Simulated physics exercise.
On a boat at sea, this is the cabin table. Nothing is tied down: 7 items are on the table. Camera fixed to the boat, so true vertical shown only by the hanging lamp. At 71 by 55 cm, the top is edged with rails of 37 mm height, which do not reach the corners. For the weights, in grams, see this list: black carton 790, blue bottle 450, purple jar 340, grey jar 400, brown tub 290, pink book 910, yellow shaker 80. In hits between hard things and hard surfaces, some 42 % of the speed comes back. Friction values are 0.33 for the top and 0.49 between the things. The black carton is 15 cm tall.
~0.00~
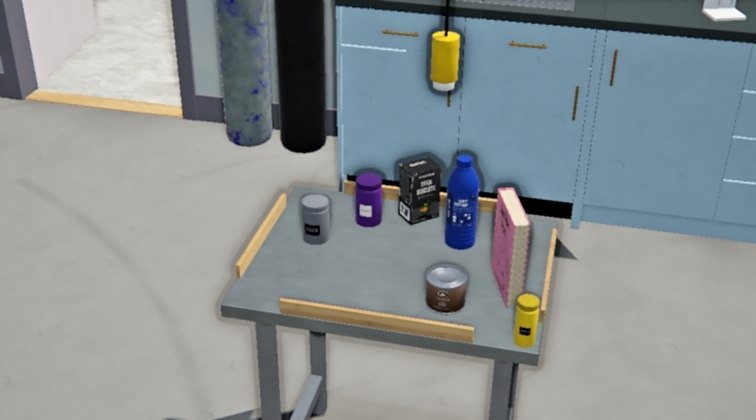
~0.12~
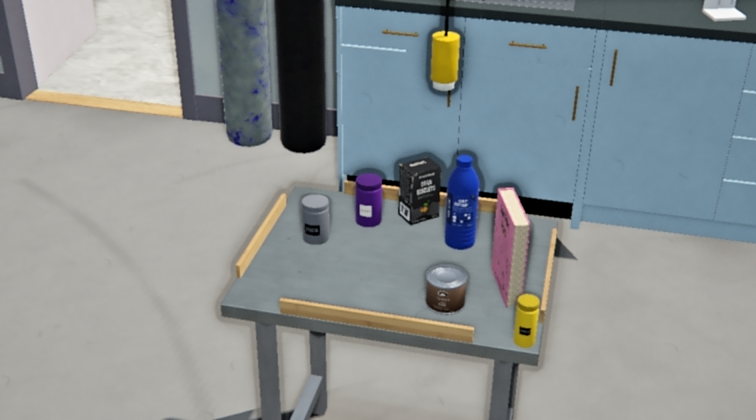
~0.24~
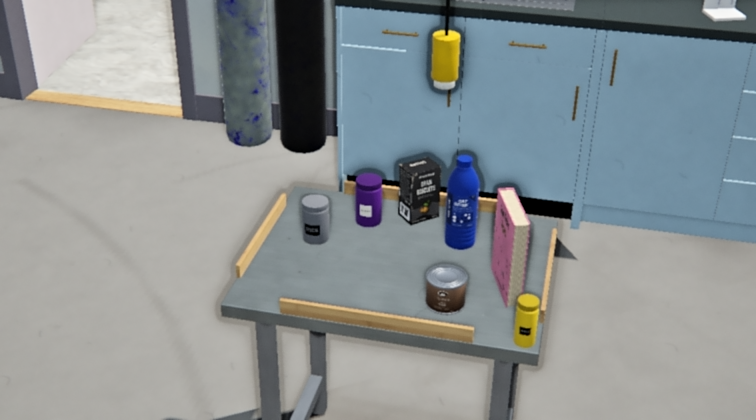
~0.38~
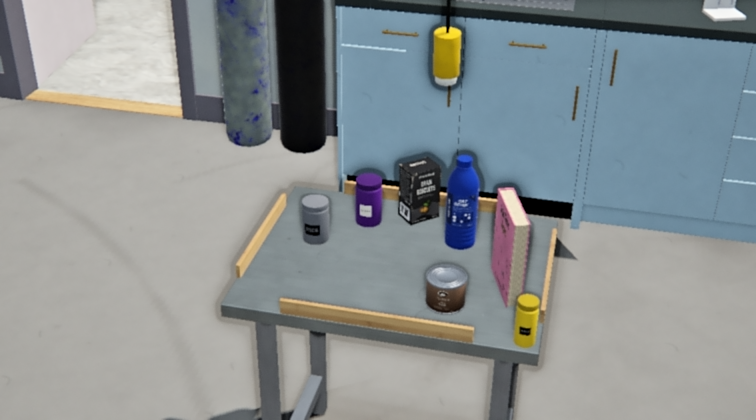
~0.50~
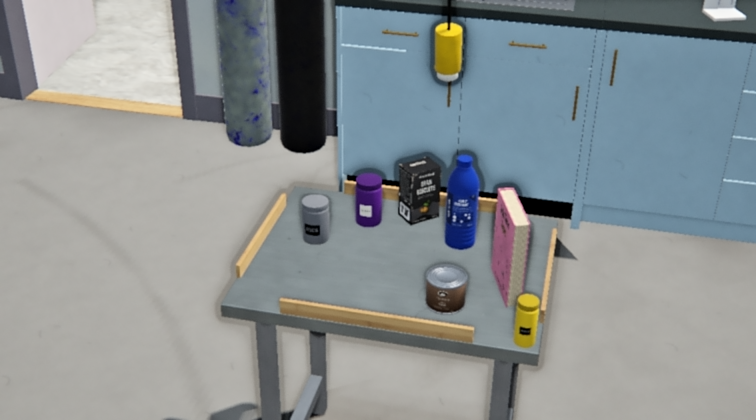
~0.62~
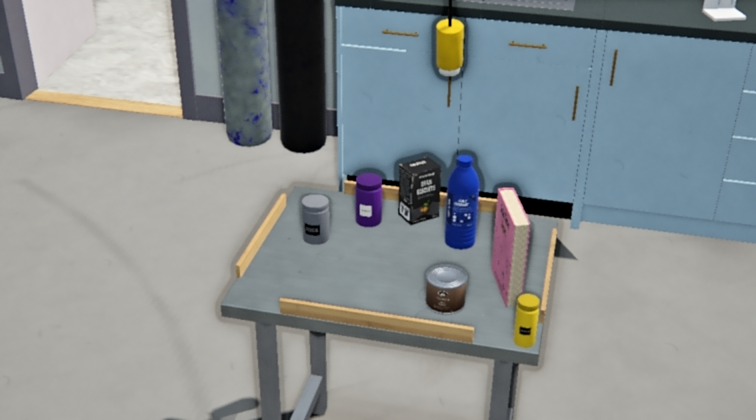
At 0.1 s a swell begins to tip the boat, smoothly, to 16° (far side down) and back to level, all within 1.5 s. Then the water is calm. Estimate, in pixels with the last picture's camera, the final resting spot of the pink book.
Estimated resting spot: (510, 247).
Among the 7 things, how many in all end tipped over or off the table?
Total: 0.
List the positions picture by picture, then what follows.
In the first picture, boat level; pink book (510, 248); black carton (420, 191).
In the second picture, boat level; purple jar (369, 201); grey jar (316, 220).
In the third picture, heel 1°, far side down; brown tub (446, 290); yellow shaker (526, 321).
In the fourth picture, heel 5°, far side down; black carton (420, 191); blue bottle (462, 201).
In the fifth picture, heel 9°, far side down; purple jar (369, 201); grey jar (316, 220).
In the sixth picture, heel 13°, far side down; pink book (510, 247); brown tub (446, 289).
By 0.82 s, heel 16°, far side down.
By 1.22 s, heel 8°, far side down.
By 1.62 s, boat level.
By 1.92 s, pink book resting near (510, 247).
When it is over (2.1 s), all 7 within 5 cm of the start. End places, in pixels of the last picture, pink book near (510, 247).
